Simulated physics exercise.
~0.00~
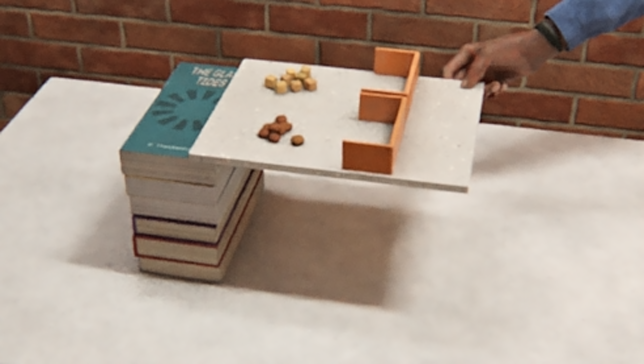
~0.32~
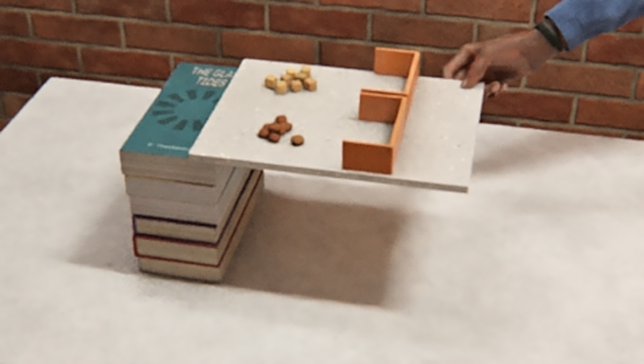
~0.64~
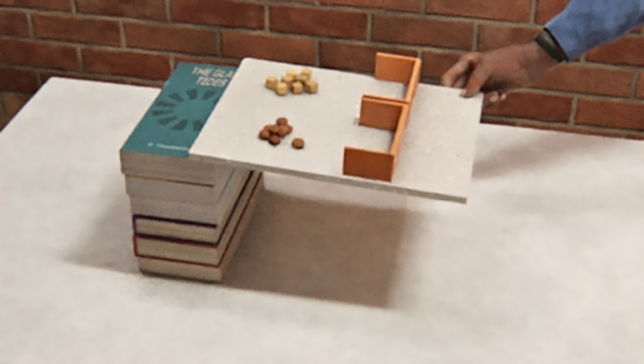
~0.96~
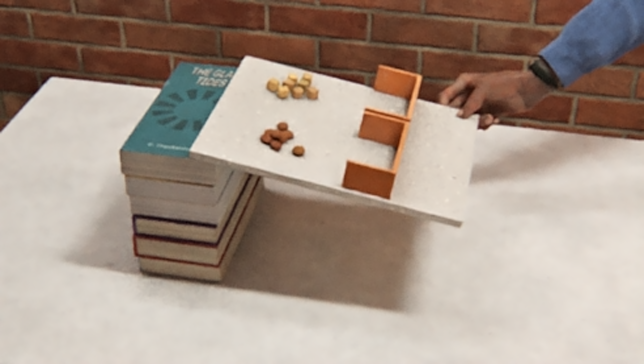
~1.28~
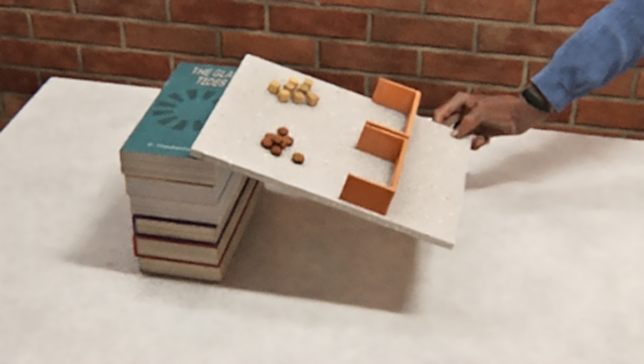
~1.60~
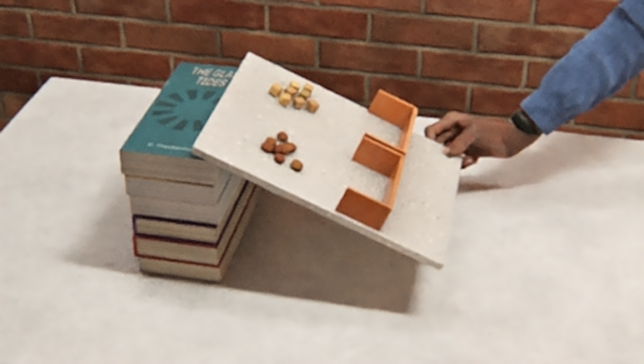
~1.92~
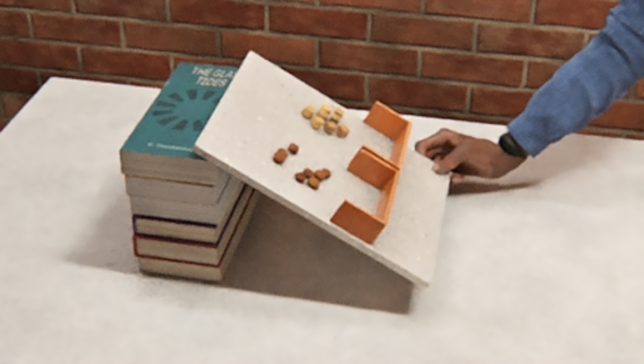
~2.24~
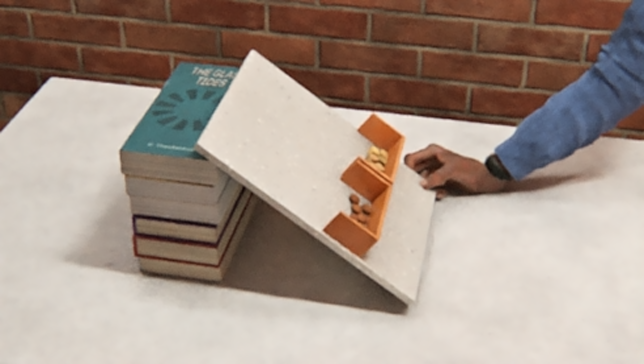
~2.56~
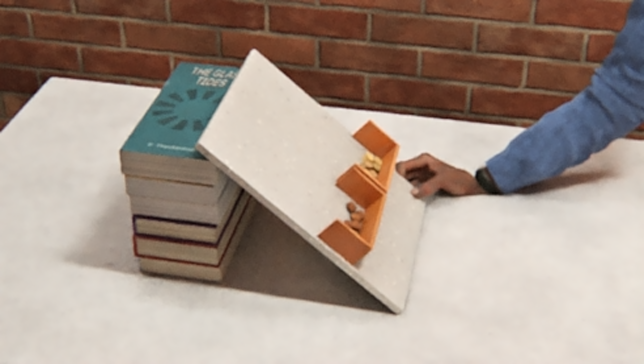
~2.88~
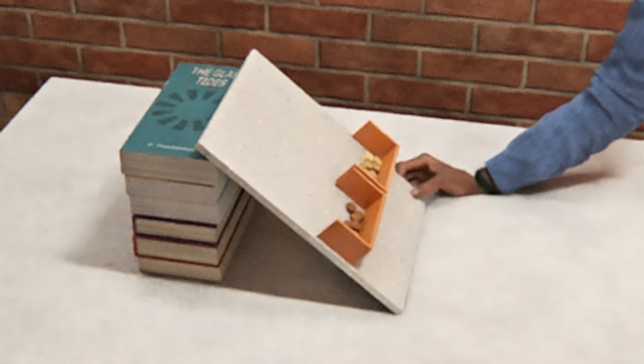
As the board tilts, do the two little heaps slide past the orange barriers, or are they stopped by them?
Both heaps are stopped. The nearer reddish-brown pieces and the farther yellowish ones each end up gathered behind their own orange barrier.
